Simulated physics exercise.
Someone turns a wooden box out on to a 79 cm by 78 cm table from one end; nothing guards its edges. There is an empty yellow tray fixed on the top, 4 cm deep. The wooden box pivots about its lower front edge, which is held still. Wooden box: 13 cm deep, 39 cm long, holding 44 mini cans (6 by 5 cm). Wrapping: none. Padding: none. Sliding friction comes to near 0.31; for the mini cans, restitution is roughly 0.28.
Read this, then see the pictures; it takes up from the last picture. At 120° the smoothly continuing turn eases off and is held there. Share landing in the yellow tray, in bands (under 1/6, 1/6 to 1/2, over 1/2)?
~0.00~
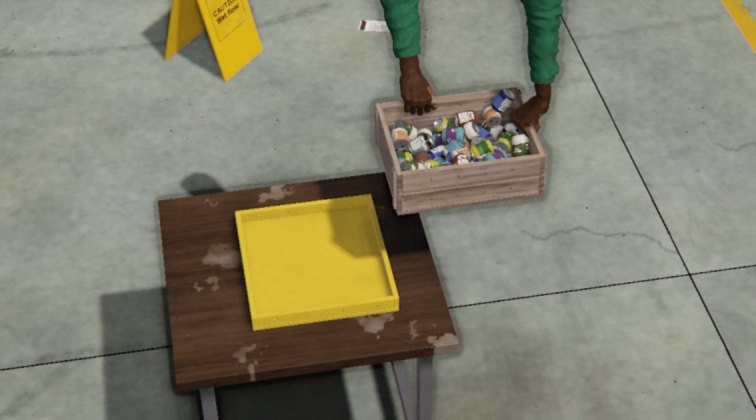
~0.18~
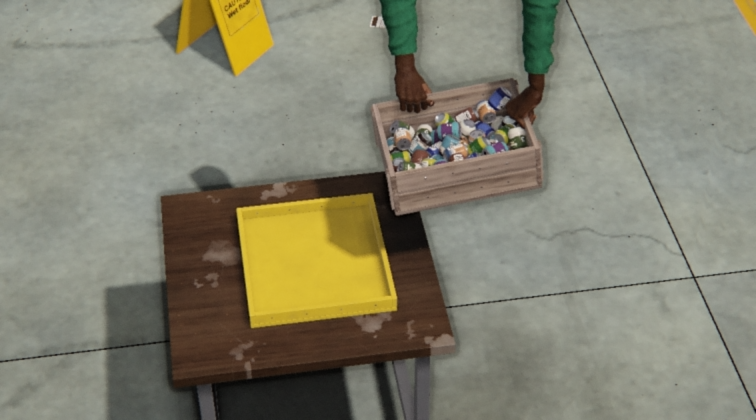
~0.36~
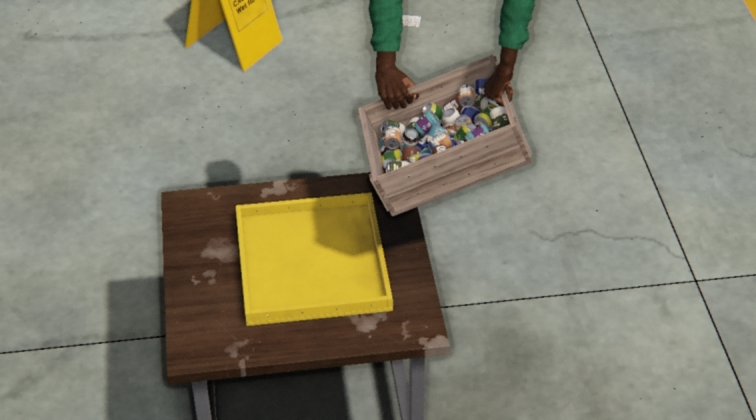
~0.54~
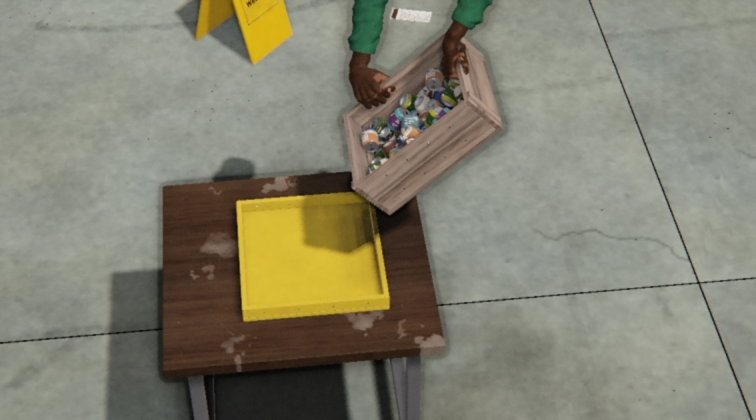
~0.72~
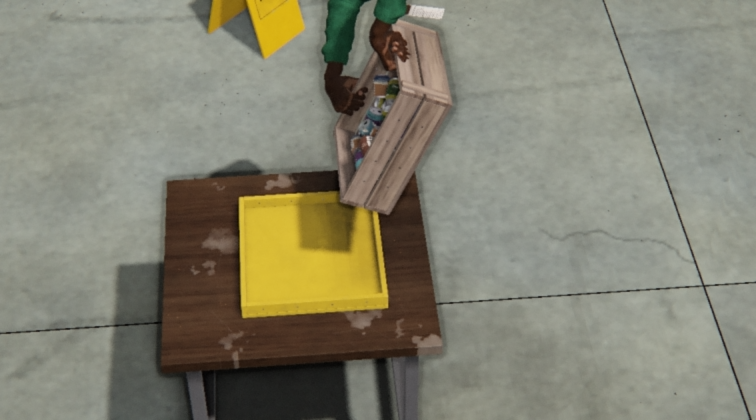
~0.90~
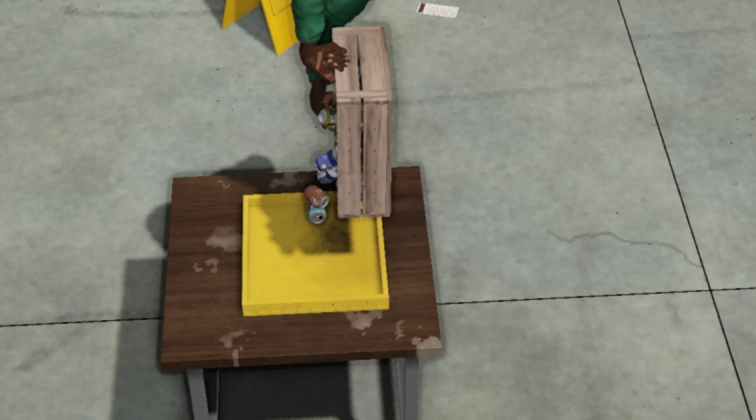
Over 1/2.
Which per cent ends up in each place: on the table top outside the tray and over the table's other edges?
0 and 0 %.
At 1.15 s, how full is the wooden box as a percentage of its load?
I'd say close to 60 in a hundred.
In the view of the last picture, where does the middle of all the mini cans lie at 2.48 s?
Look near pixel (278, 249).
After 1.15 s, tilt 113°; 26 still in the wooden box, 6 in the yellow tray, 4 on the table top outside the tray and 8 in the air.
After 1.47 s, tilt 120°; 29 in the yellow tray, 10 on the table top outside the tray, 1 over the left end of the table and 4 in the air.
After 1.91 s, tilt 120°; 34 in the yellow tray, 4 on the table top outside the tray and 6 over the left end of the table.
Final count (at 2.48 s), 34 in the yellow tray, 1 on the table top outside the tray, 8 over the left end of the table and 1 over the table's other edges. Asked share, 34 of 44, 77 per cent.
